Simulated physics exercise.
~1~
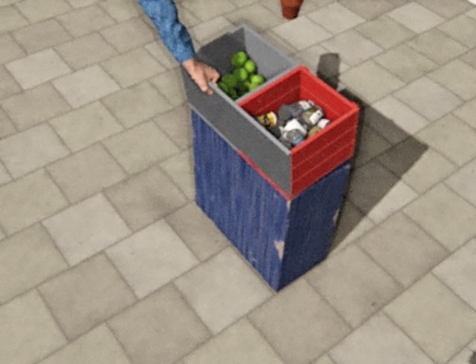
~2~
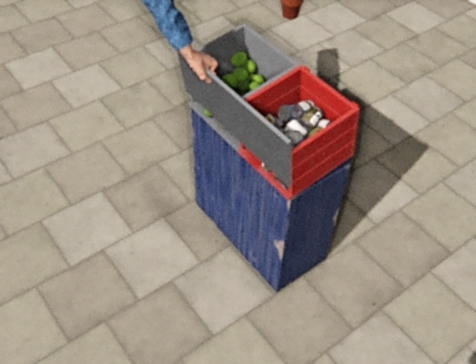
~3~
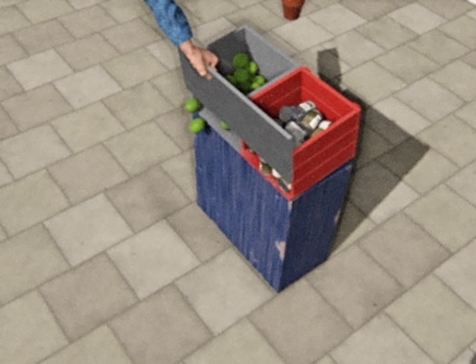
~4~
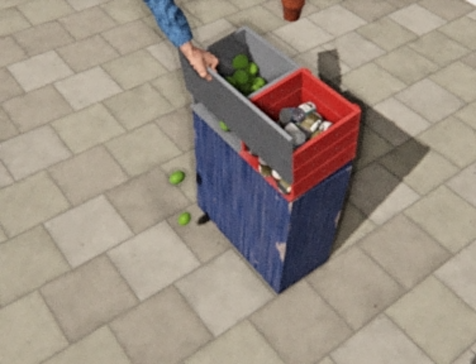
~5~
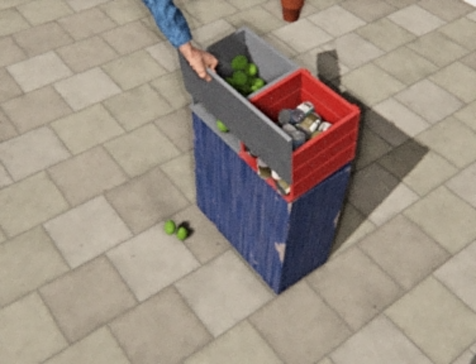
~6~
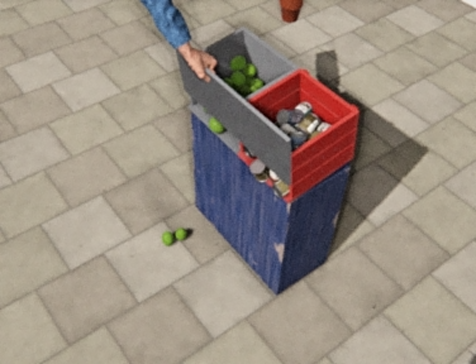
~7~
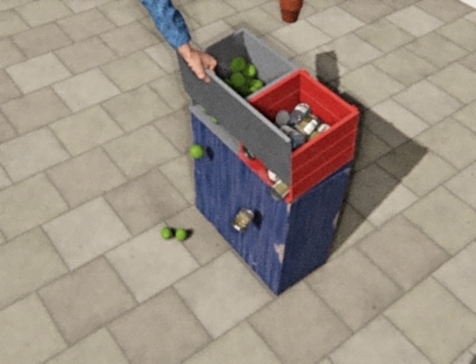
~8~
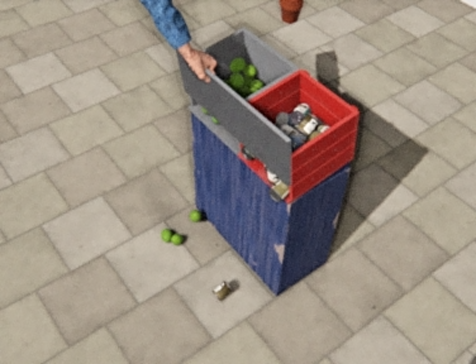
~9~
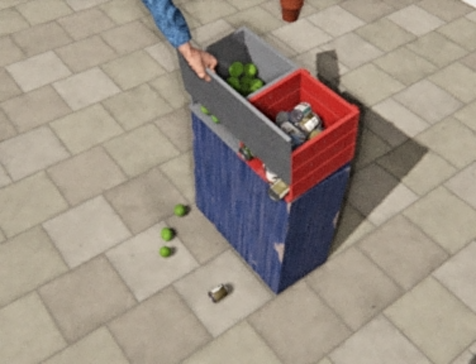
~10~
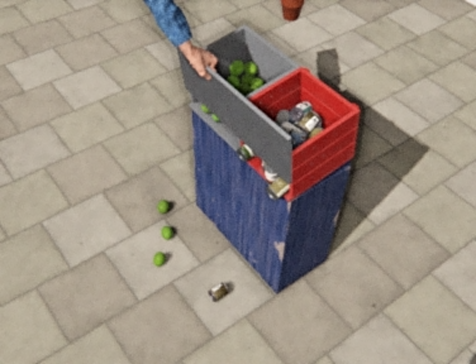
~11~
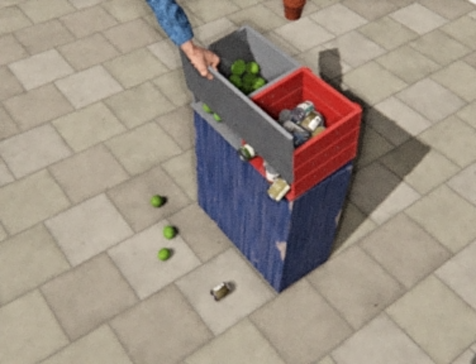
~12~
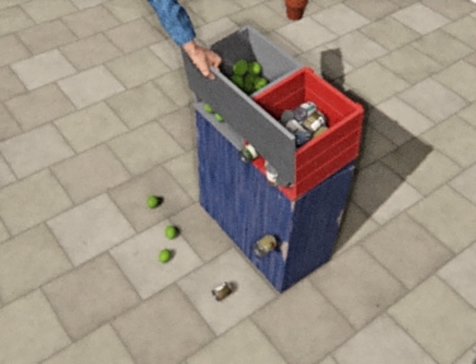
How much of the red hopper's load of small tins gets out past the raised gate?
Only a small part gets out, fewer than one in six of the tins. One lies on the paving and another is dropping down the front of the blue stand, while most stay in the red hopper.
A hand raising a grey gate on red and grey hoppers, three limes and one tin landing on paving, another tin falling.
